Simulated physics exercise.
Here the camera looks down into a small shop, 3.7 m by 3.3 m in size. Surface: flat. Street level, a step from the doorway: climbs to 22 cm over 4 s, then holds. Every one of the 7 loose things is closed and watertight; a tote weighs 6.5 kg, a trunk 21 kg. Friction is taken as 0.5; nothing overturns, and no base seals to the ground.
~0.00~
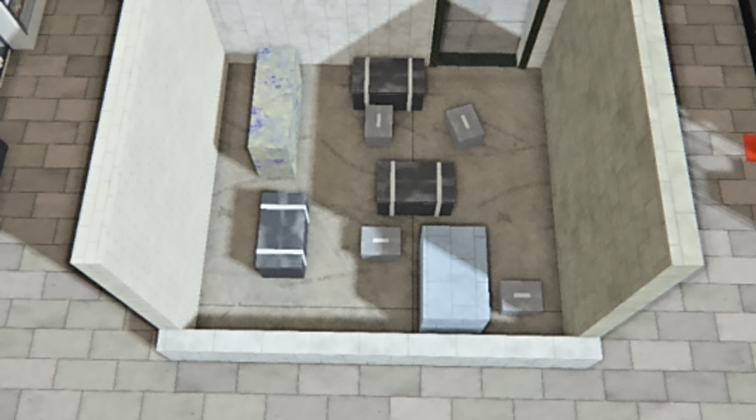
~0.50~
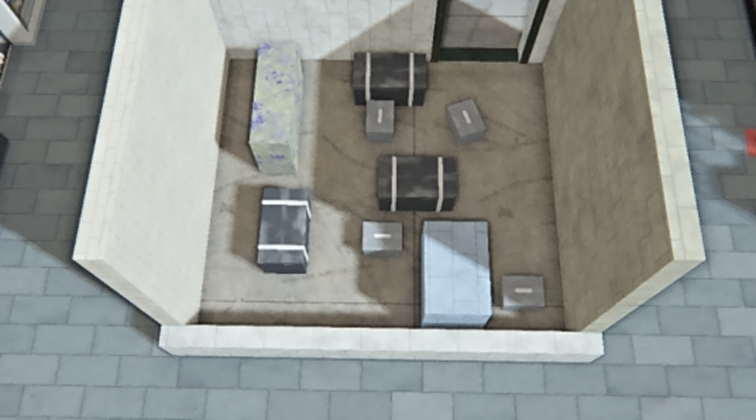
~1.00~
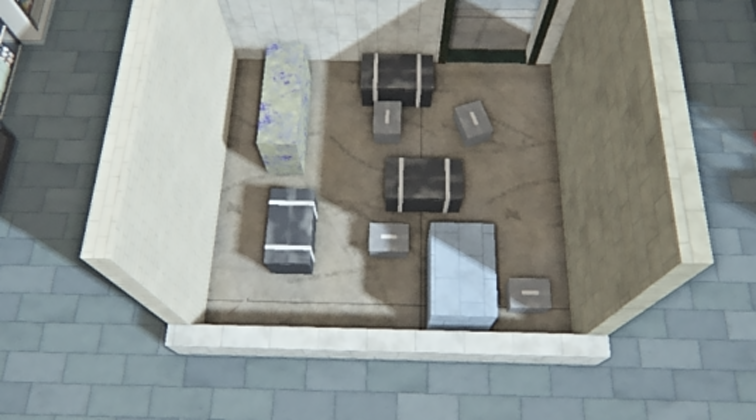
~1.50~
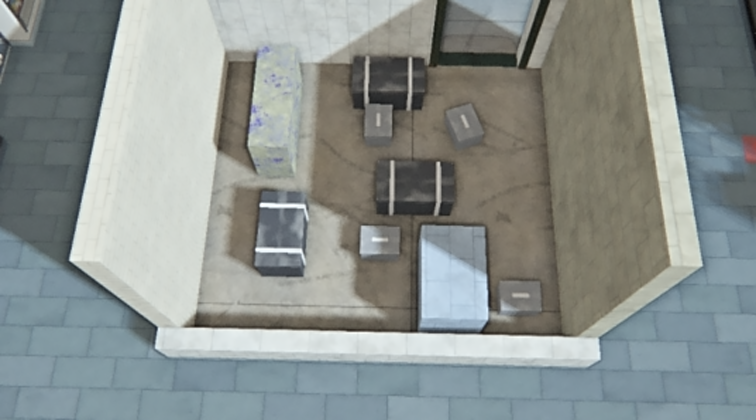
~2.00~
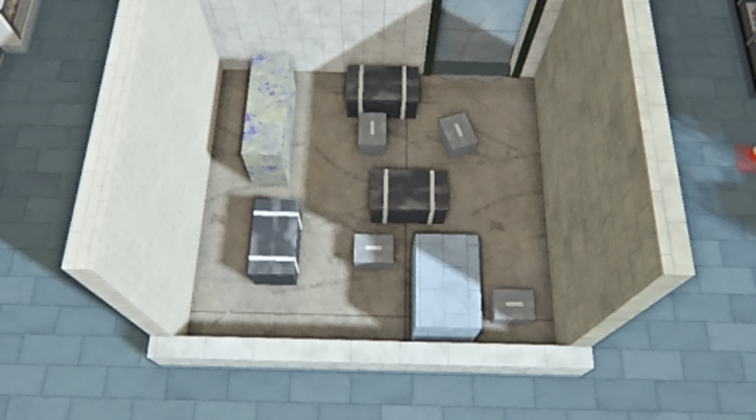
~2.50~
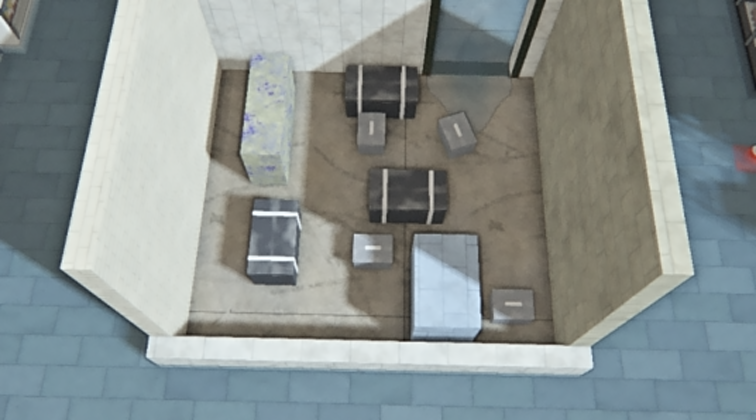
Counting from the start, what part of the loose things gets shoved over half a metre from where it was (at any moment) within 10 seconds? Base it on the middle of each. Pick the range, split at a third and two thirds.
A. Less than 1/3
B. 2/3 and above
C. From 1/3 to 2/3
C.
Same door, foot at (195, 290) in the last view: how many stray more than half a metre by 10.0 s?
Then 5.
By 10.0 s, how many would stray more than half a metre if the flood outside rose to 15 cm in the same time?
Result: 2.
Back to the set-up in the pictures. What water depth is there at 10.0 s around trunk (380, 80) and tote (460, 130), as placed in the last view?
5 and 17 cm.
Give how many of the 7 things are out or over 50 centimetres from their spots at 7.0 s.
By my tally, 1.
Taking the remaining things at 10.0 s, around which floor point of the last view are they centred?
Mean position: Approximately (376, 248).
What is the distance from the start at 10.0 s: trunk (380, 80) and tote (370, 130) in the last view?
In turn: 0 cm, 0 cm.
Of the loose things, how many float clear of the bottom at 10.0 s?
The count is 5.
After 3.5 s 0 of 7 are over 50 cm from their spots; 0 afloat.
After 4.5 s 1 of 7 are over 50 cm from their spots; 0 afloat.
After 7.0 s 1 of 7 are over 50 cm from their spots; 2 afloat.
After 10.0 s 4 of 7 are over 50 cm from their spots, and 4 have been at some point; 5 afloat.
